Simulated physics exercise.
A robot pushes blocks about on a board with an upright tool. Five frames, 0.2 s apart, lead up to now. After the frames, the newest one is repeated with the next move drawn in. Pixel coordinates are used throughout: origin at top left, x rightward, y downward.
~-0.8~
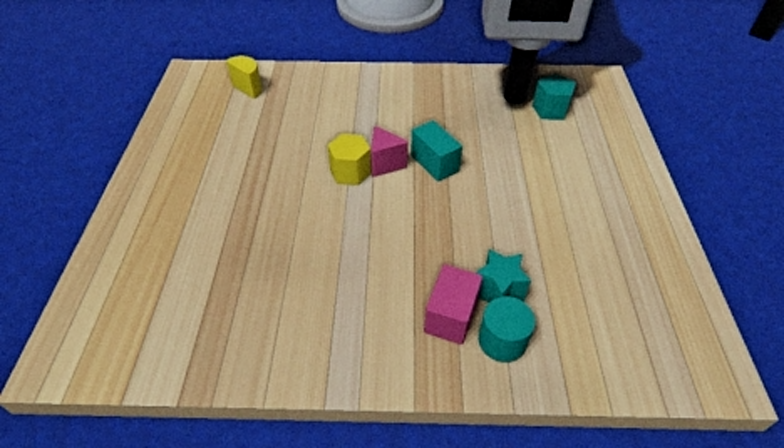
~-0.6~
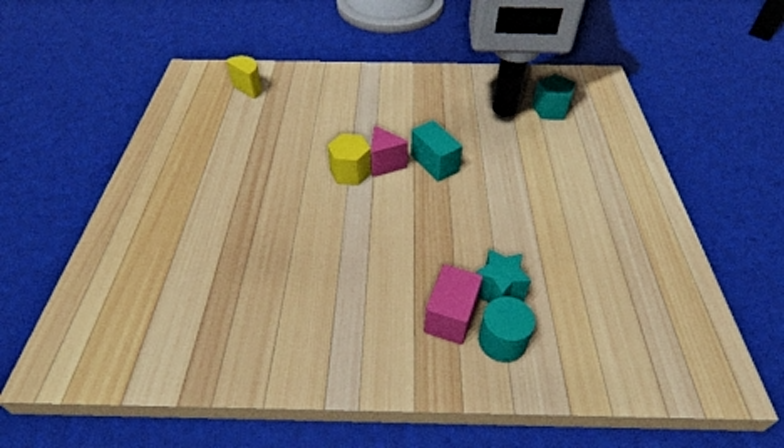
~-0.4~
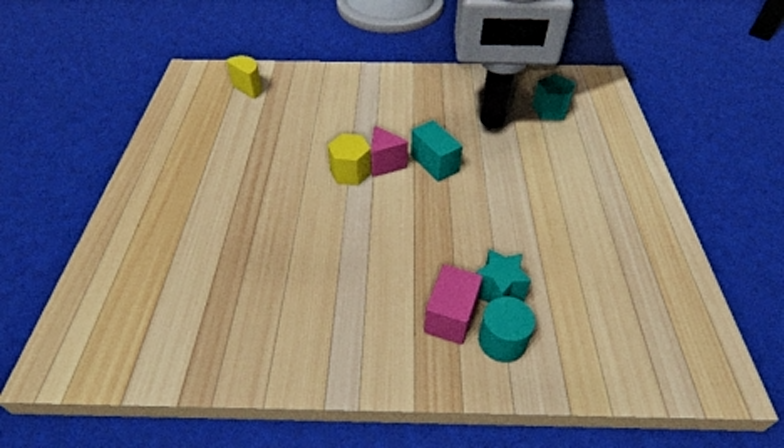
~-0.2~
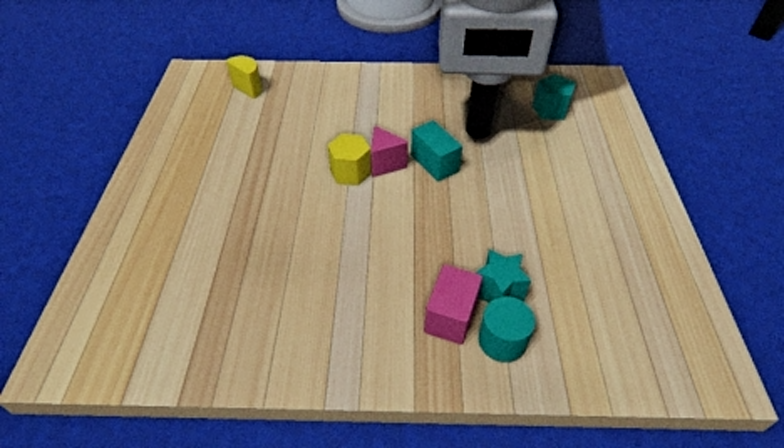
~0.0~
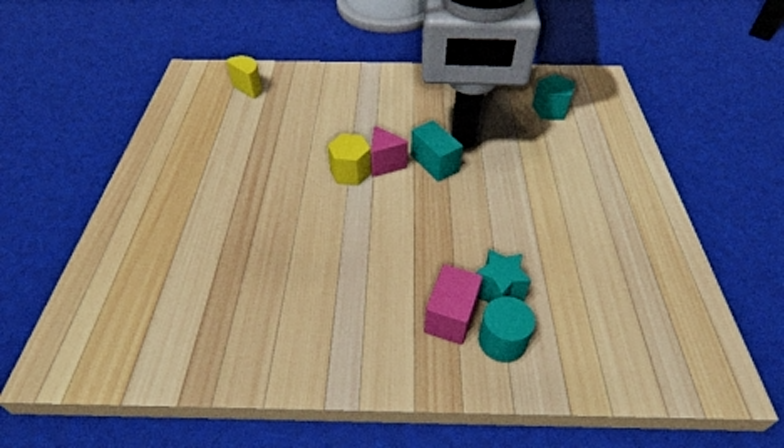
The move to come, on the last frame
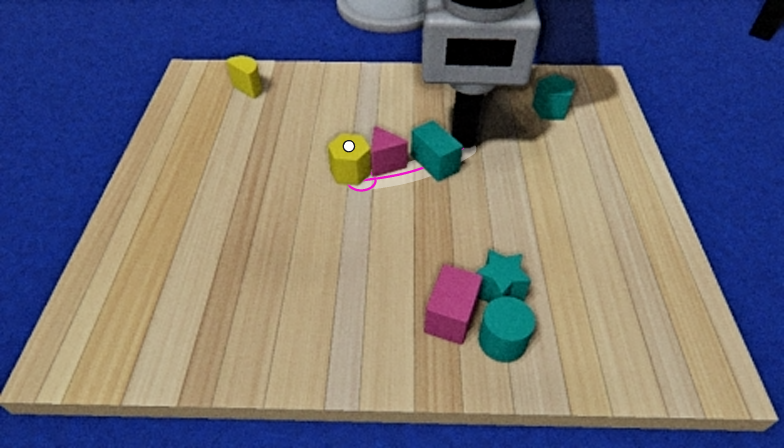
On the wooden board, the upright tool moves left and nearer, toward the turquoise rectangular block.
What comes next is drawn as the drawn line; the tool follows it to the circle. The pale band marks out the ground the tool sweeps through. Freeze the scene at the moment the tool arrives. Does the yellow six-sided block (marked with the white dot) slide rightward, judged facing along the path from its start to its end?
Going by the path, yes.
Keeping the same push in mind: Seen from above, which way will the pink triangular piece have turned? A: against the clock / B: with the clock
I choose B.
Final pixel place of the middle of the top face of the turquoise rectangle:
Around pixel (361, 176).
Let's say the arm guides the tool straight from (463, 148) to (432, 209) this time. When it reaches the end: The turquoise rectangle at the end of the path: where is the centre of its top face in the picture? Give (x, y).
Answer: (421, 147).
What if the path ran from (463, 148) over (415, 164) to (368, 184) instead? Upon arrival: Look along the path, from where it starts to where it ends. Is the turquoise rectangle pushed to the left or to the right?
It is pushed towards the left-hand side.
Drawn move, from (463, 148) via (418, 170), ending at (362, 180); the dot is on the yellow six-sided block.
The first path, step by step. One third of the way, tool (434, 156); yellow six-sided block (337, 147), turned 20° clockwise; pink triangular piece (370, 145); turquoise rectangle (413, 149).
Two thirds of the way, tool (399, 167); yellow six-sided block (312, 147), turned 65° clockwise; pink triangular piece (337, 160), turned 40° clockwise; turquoise rectangle (380, 164), turned 25° anticlockwise.
At the end, tool (361, 172); yellow six-sided block (309, 147), turned 75° clockwise; pink triangular piece (323, 169), turned 65° clockwise; turquoise rectangle (361, 176), turned 45° anticlockwise.
